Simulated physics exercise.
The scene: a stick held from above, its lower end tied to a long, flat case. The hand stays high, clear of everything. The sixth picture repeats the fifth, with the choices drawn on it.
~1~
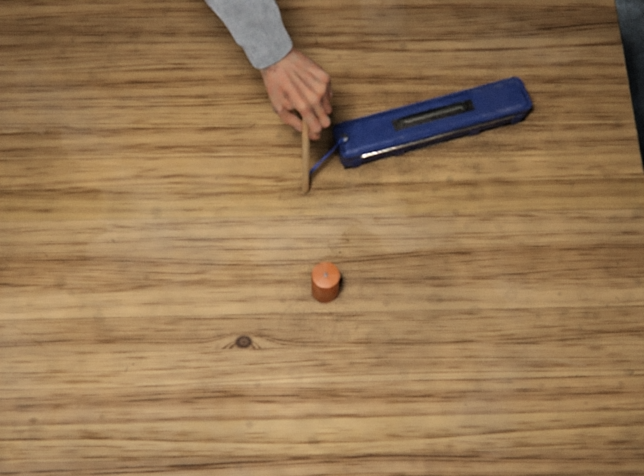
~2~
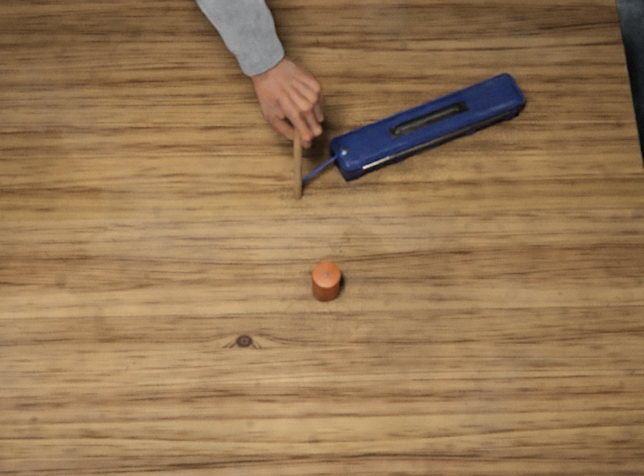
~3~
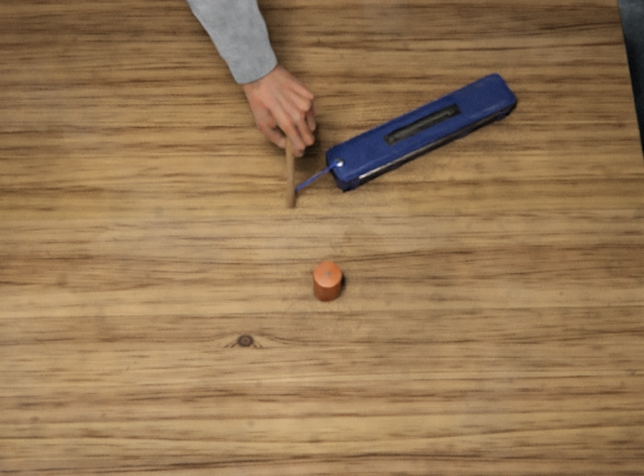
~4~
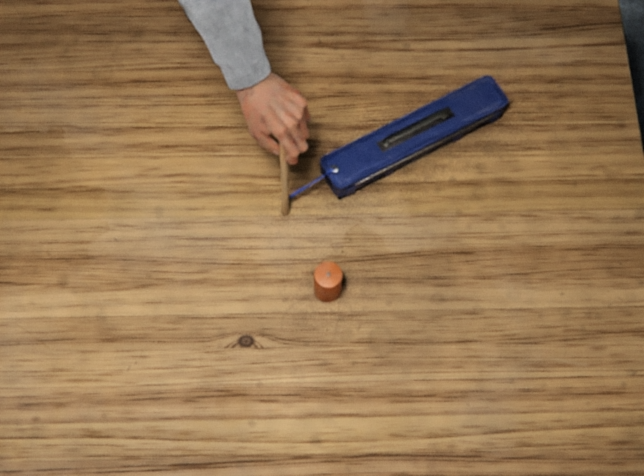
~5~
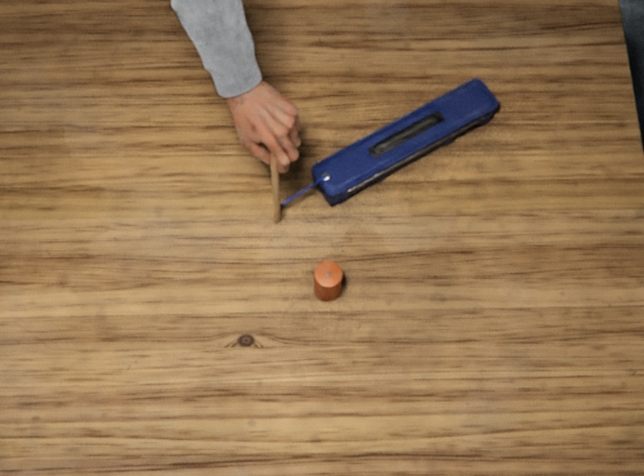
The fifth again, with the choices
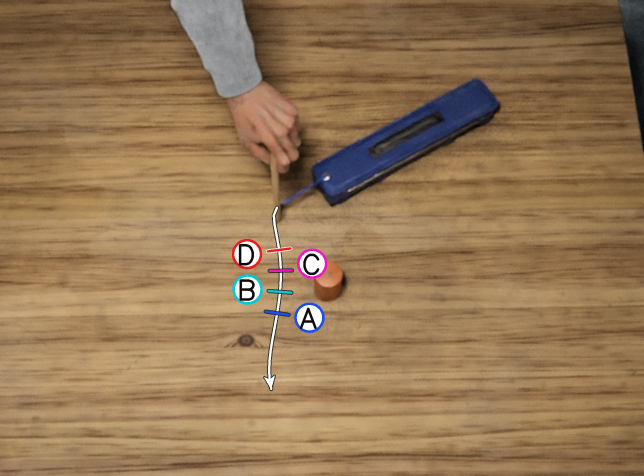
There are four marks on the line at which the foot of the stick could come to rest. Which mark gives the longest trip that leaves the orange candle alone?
It can go as far as B.
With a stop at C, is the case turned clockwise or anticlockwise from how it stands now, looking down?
Anticlockwise.
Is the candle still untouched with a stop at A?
For that mark, no.
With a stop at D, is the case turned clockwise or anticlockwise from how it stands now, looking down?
For that mark, anticlockwise.
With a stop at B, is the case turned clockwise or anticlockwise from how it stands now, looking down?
Anticlockwise.
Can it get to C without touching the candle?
Yes.
On the marked copy, A at (277, 313); B at (280, 292); C at (281, 270); D at (279, 250); the route from (277, 208) via (280, 295) to (272, 389).
Taking B. A third of the way, foot of the stick (277, 236), middle of the case (393, 145).
Two thirds of the way, foot of the stick (281, 265), middle of the case (382, 158).
When it is over, foot of the stick (280, 293), middle of the case (371, 174); nothing has been touched.
As for the rest, A is too far, the candle has been hit; C is safe but short; D is safe but short.
